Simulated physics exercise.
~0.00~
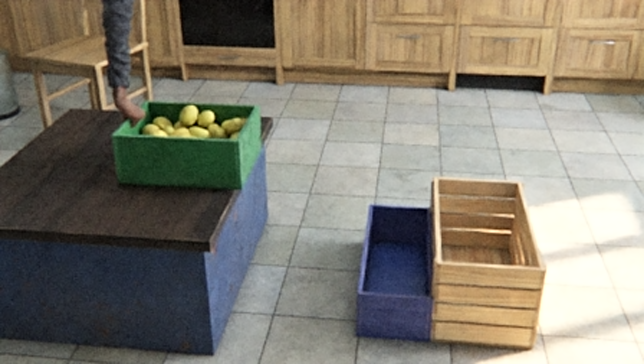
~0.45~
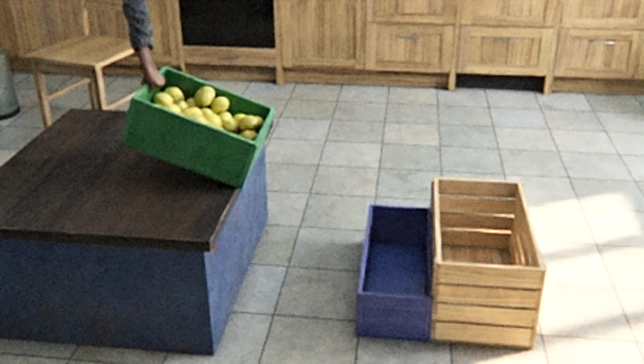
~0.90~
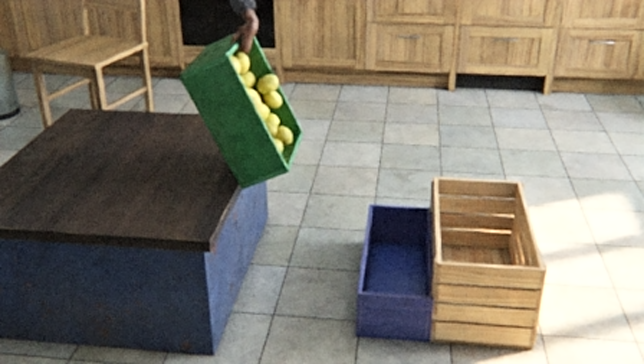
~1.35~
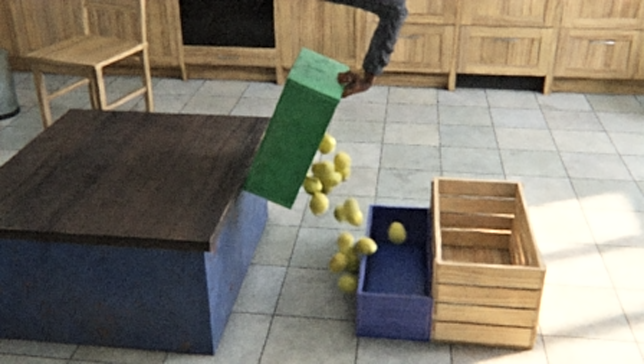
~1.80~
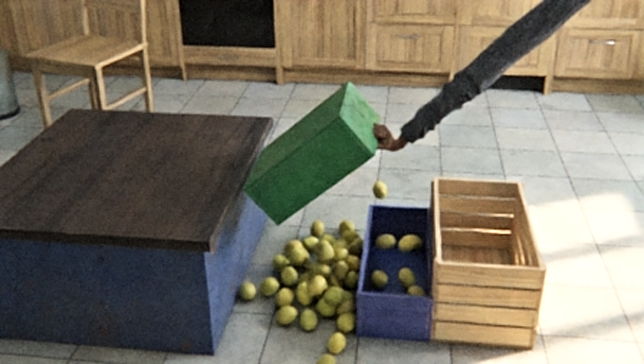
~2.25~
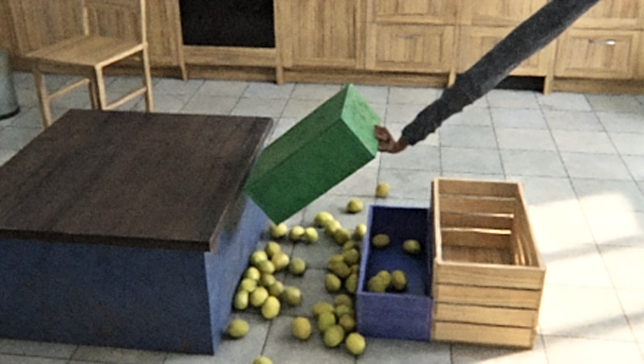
On a tiled kitchen floor, a blue tub and a slatted wooden tub stand empty side by side, to the right of a dark-topped bench holding a green tote full of lemons. A hand grips the tote and tips it up over the bench's right edge. As it turns past upright, lemons tumble out in a stream toward the floor and the blue tub. Most land short of the tub and roll apart across the tiles. The hand finally holds the tote steeply upended, with a few lemons in the blue tub and none in the wooden one.
